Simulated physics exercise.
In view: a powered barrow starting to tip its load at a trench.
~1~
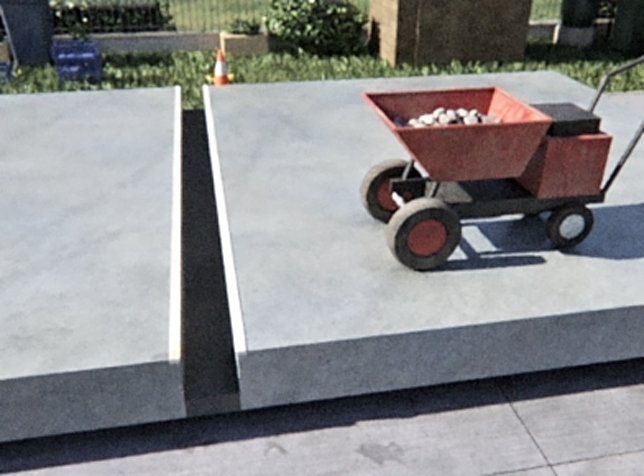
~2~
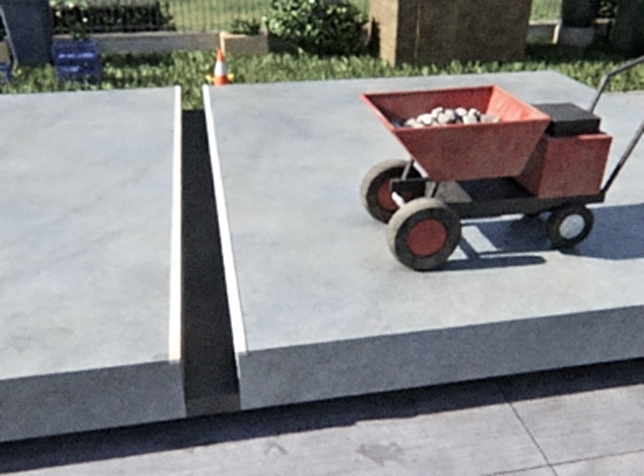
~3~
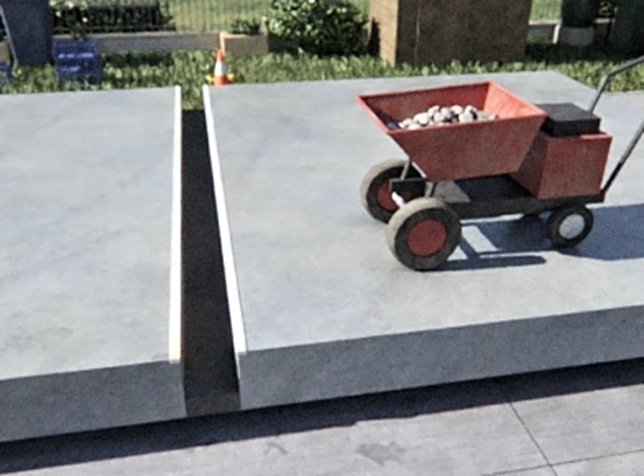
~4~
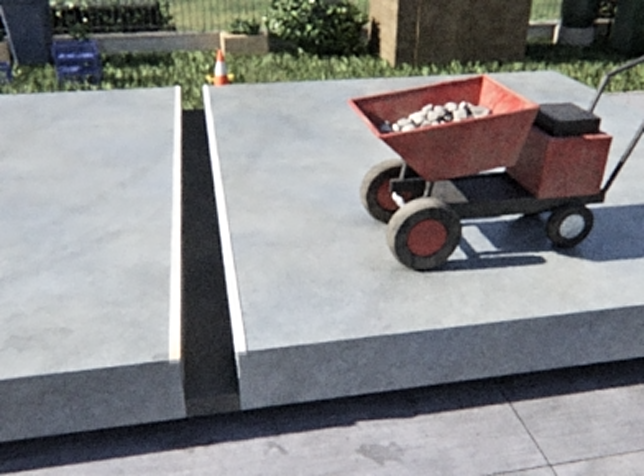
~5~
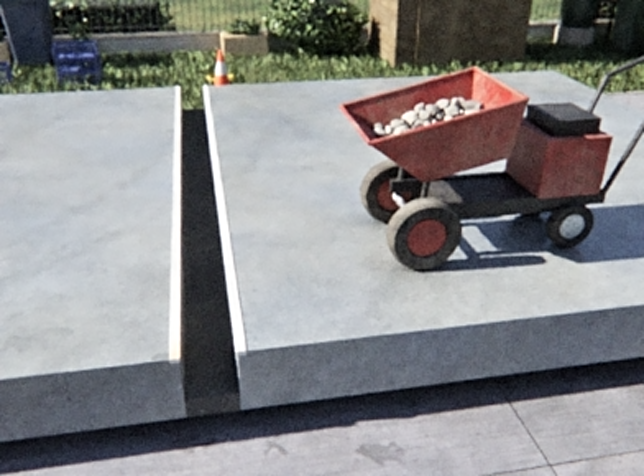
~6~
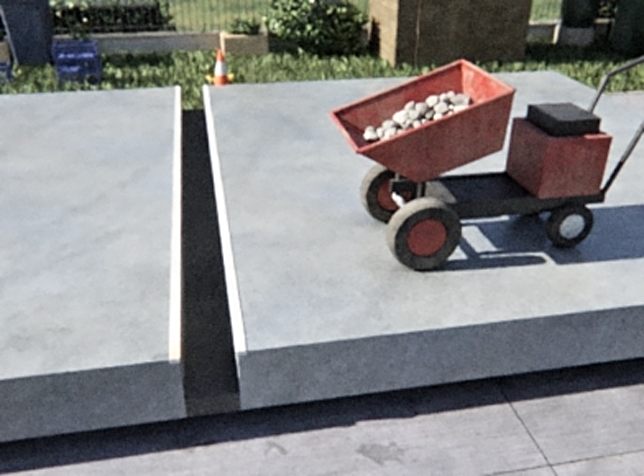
A red skip full of pale stones tilts gradually leftward on a stationary wheeled barrow.
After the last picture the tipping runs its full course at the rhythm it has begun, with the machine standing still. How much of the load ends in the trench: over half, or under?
In the trench: Less than half.
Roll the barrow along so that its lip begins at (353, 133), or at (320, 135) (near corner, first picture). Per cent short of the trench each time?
Roughly 30 per cent, and 0 per cent.
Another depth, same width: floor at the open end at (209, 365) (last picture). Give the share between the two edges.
Some 20 per cent.
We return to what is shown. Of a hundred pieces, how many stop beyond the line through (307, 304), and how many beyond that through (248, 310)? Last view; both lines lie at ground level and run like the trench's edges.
First some 80, then 30 per cent.
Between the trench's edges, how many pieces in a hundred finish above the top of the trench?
Some 0 per cent.
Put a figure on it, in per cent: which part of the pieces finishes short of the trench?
Roughly 75 in a hundred.
Shortly afterwards, skip tipped steeply; the whole lot in the skip.
Next, skip tipped steeply; all but a few in the skip; a little short of the trench; only a few falling.
Some moments later, skip tipped right over; near a quarter in the skip; near two thirds short of the trench; a little in or heaped over the trench; only a few beyond it.
In the end, skip tipped right over; only a few in the skip; the bulk short of the trench; near a quarter in or heaped over the trench; only a few beyond it.
